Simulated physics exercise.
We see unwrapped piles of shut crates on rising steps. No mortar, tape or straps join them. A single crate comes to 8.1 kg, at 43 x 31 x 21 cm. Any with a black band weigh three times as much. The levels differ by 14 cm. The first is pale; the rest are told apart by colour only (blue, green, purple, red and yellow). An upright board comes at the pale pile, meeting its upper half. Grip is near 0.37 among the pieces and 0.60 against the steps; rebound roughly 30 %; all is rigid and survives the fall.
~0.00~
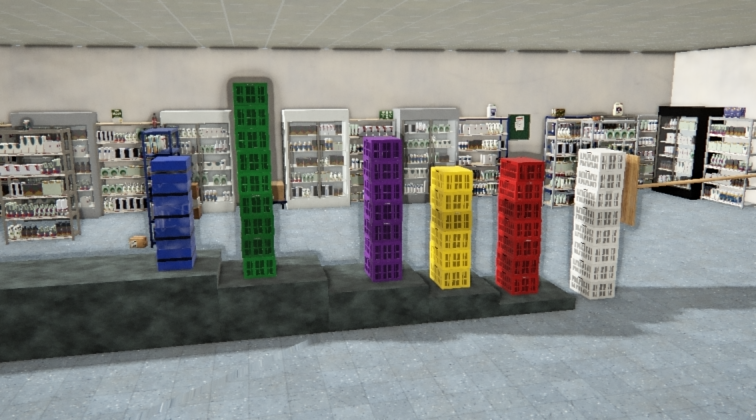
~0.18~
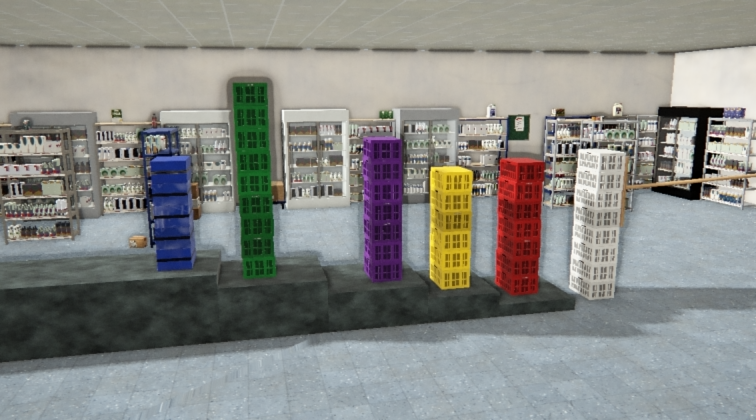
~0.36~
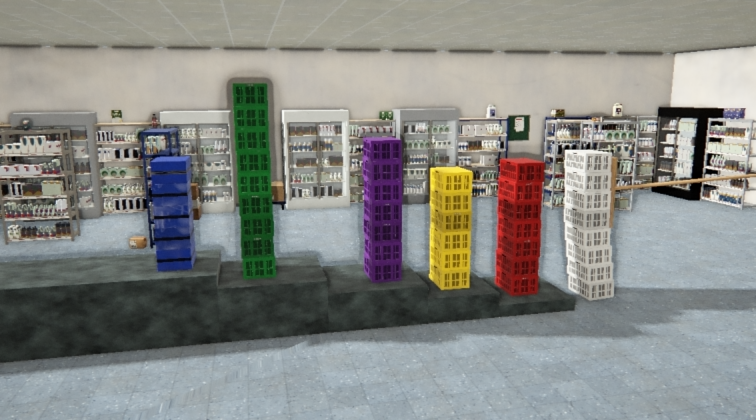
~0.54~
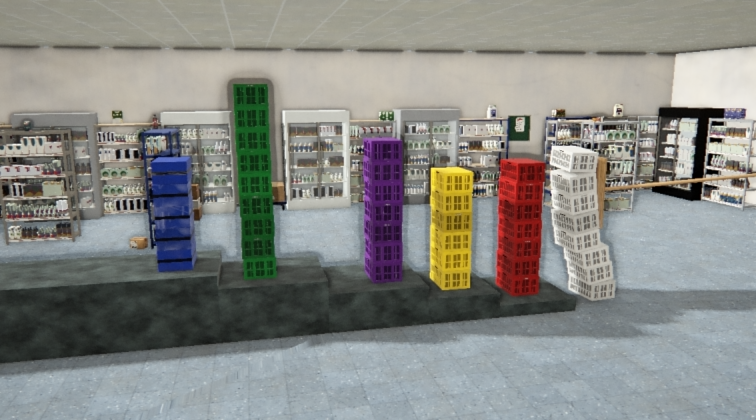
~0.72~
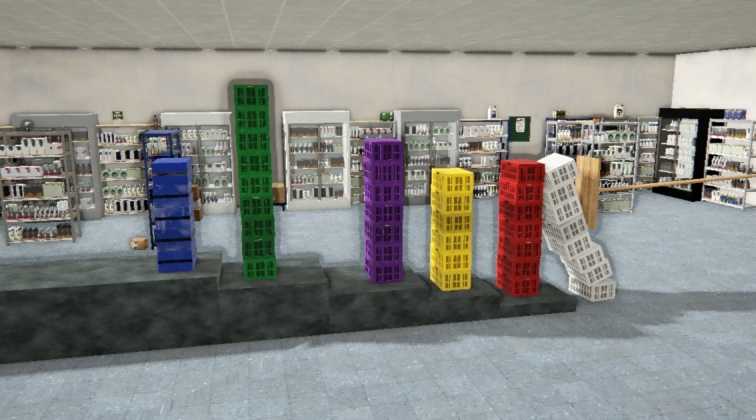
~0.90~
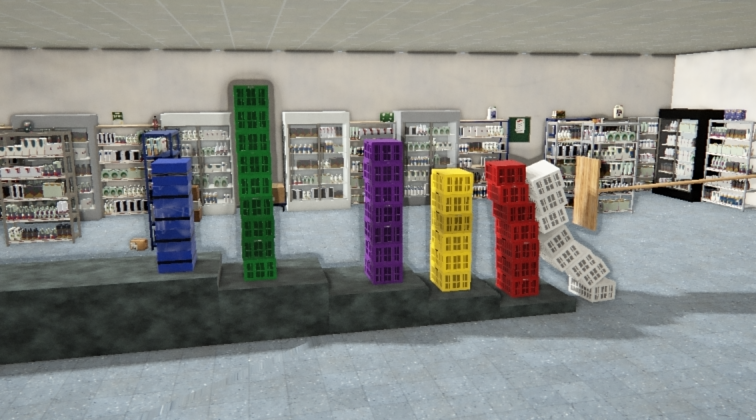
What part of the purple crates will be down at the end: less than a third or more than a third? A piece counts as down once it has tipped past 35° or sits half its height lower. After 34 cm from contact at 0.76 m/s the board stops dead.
Ending down: Over a third.
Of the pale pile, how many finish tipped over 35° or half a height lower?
7 pale pieces.
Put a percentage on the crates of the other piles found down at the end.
Roughly 60 per cent of them.
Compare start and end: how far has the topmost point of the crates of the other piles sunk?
Some 45 cm lower.
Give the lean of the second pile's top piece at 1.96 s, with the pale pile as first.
About 30°.
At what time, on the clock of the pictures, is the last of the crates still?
Around 6.0 s.
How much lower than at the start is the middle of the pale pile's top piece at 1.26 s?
About 50 cm.
Around 1.26 s, 7 of the pale pile down; none of the 7 purple crates down (0 of 34 in all colours); top purple crate unmoved; top red crate tipped 20°.
Around 1.96 s, 7 of the pale pile down; none of the 7 purple crates down (7 of 34 in all colours); top purple crate tipped 9°; top red crate tipped 30°, 36 cm lower.
Around 3.86 s, 7 of the pale pile down; 7 of the 7 purple crates down (20 of 34 in all colours); top purple crate tipped 37°, 50 cm lower; top red crate tipped 39°, 49 cm lower.
Finally (6.0 s), 7 of the pale pile down; 7 of the 7 purple crates down (20 of 34 in all colours); top purple crate tipped 36°, 51 cm lower; top red crate tipped 39°, 49 cm lower. That is 100 per cent. Seen by the last camera, middles, top purple crate near (262, 203), top red crate near (413, 220).
